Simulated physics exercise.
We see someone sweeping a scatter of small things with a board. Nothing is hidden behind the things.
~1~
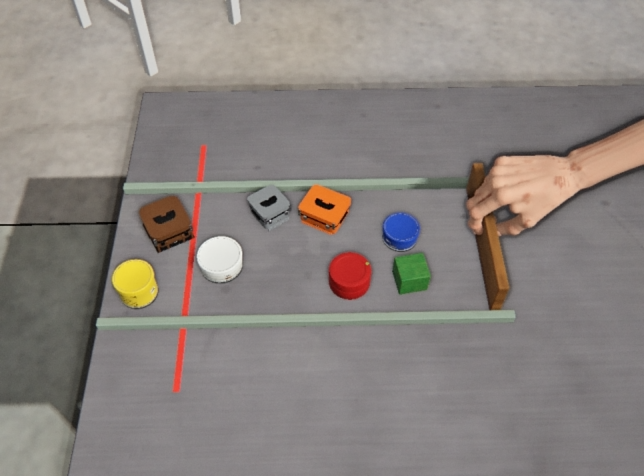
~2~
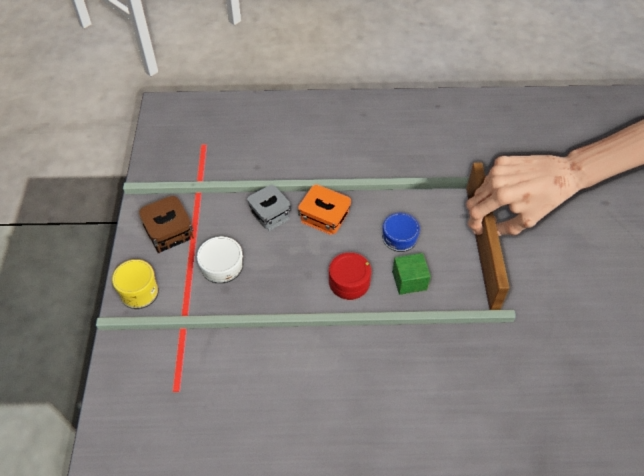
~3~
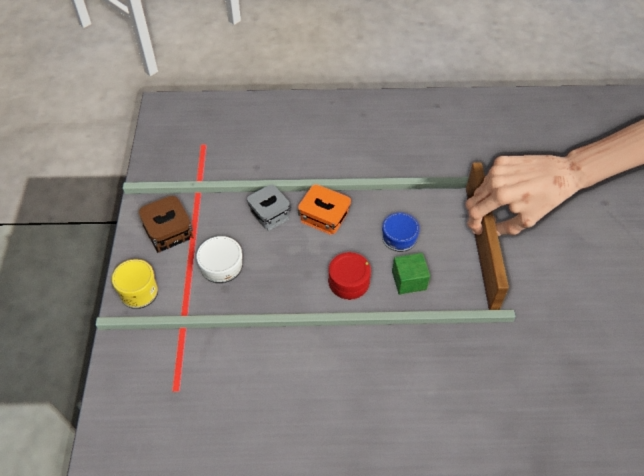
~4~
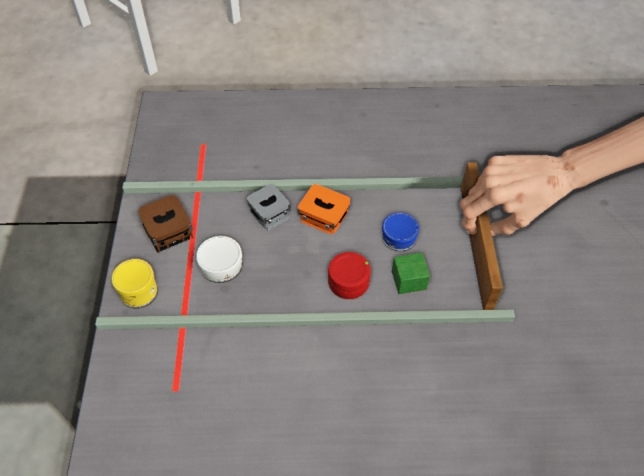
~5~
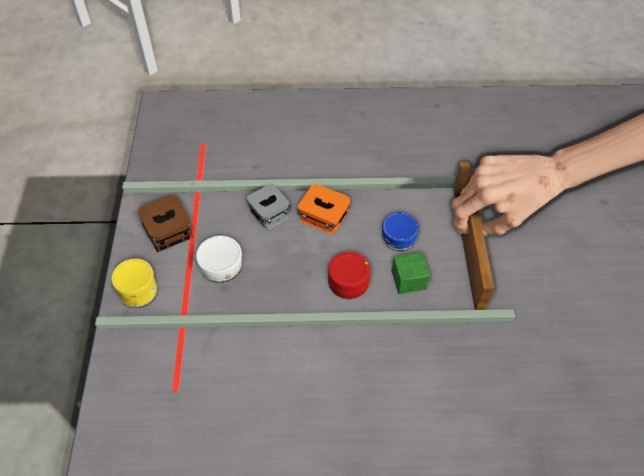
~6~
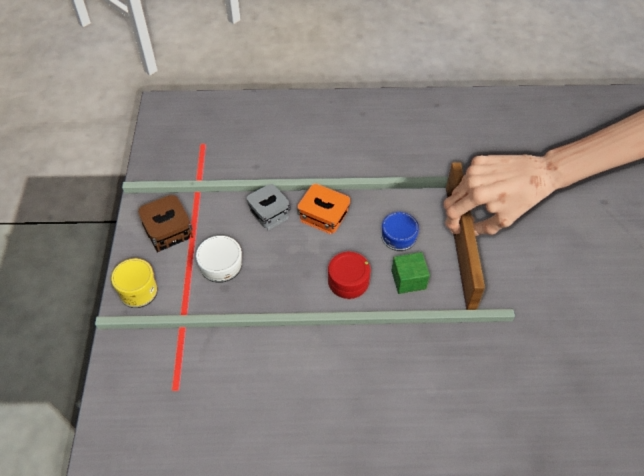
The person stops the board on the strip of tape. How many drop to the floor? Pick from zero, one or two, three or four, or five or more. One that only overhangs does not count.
In the end the number that fall off is one or two.
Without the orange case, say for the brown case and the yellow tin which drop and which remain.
The brown case survives, the yellow tin goes over.
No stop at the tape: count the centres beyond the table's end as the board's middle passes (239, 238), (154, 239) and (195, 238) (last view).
In that order 0, 5 and 2.
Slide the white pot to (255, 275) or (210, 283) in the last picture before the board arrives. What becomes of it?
The white pot goes over; comes down.
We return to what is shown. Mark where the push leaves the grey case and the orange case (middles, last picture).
First (144, 203), then (177, 202).
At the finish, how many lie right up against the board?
That makes 3.
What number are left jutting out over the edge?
That would be 0.
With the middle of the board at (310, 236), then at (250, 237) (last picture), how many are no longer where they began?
The counts are 5 and 7.
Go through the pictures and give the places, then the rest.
In the first picture, yellow tin (136, 285); brown case (167, 224); white pot (221, 260); board (486, 234); tape (192, 253).
In the second picture, brown case (167, 224); orange case (325, 211).
In the third picture, white pot (220, 260); blue pot (400, 232).
In the fourth picture, yellow tin (136, 284); board (480, 234).
In the fifth picture, brown case (166, 223); grey case (269, 207).
In the sixth picture, yellow tin (135, 284); brown case (166, 223); white pot (220, 259); board (463, 234); tape (191, 251).
A little later, none off yet; yellow tin at rest near (135, 284); brown case at rest near (166, 223); white pot at rest near (220, 259).
Next, none off yet; yellow tin at rest near (135, 285); brown case shifted a little near (148, 219); white pot shifted about its own width near (170, 248).
When it is over, the number that fall off is one or two; down, brown case and yellow tin.
